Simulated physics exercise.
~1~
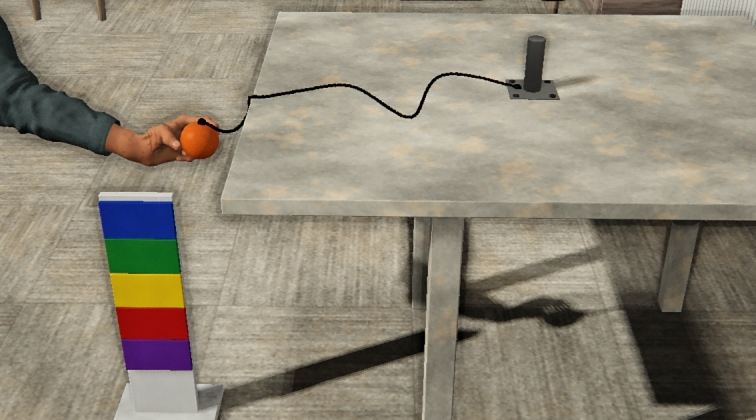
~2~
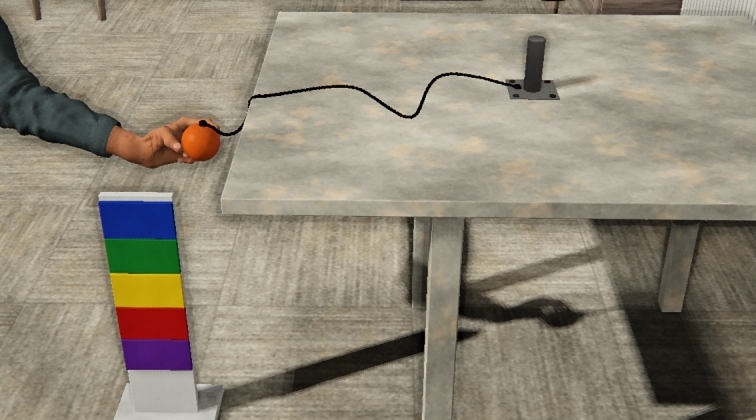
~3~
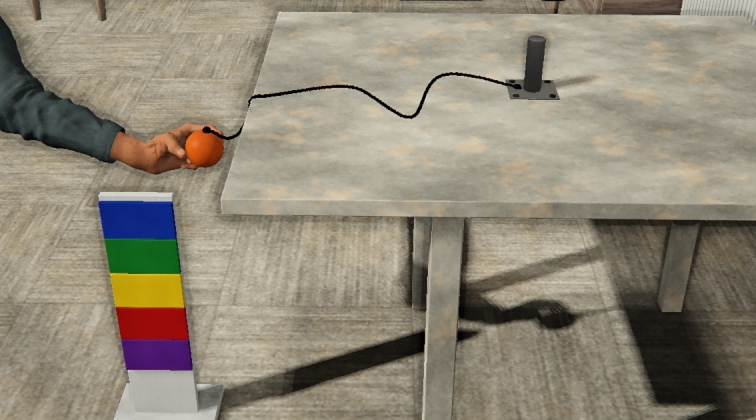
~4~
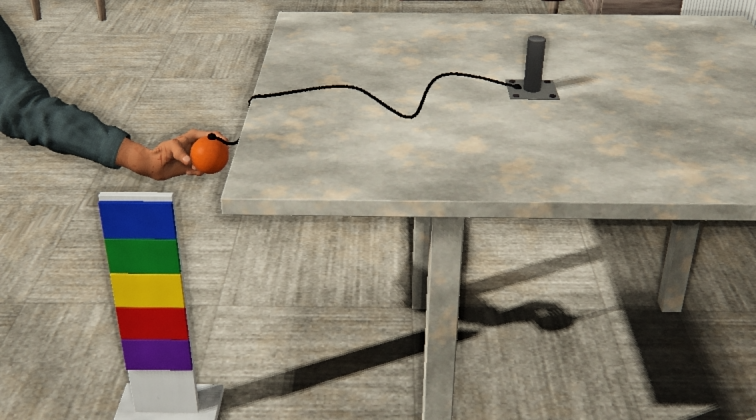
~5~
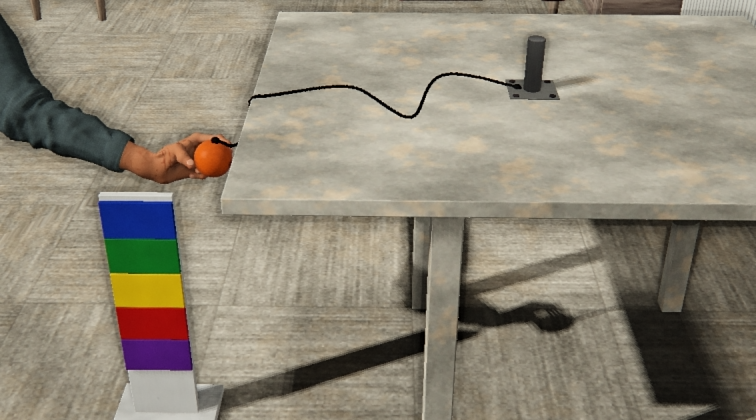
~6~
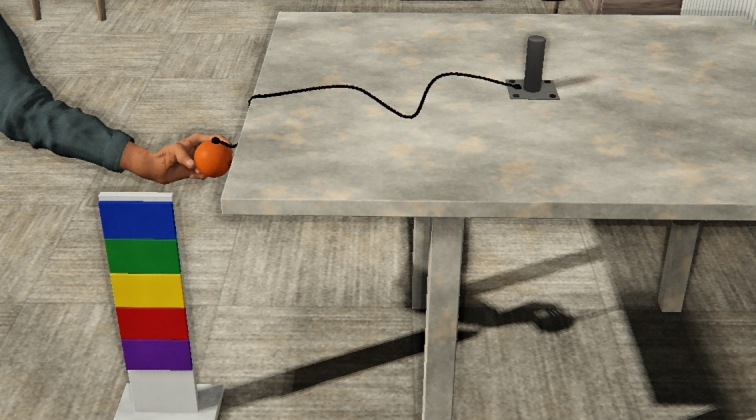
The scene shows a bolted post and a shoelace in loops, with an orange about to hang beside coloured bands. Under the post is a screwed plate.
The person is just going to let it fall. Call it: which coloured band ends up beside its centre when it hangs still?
Yellow, beside its centre.
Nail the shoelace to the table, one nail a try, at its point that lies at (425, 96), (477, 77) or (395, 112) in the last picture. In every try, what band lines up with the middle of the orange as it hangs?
Going through the tries in order, you get green, yellow and blue.
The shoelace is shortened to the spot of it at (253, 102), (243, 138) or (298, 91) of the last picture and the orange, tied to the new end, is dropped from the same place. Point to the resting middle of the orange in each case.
Try 1: About (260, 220). Try 2: About (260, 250). Try 3: About (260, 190).
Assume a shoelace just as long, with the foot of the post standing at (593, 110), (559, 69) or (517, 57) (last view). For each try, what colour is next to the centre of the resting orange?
For the first it is green, for the second green, for the third yellow.
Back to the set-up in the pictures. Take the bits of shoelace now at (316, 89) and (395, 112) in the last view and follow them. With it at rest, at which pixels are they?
Near (258, 143) and (303, 86).
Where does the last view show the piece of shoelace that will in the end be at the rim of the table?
It is around (369, 94).
Soon after, orange near (239, 278); level with yellow.
Then, orange near (283, 264); level with yellow.
At rest, orange near (267, 272); level with yellow. The yellow one.
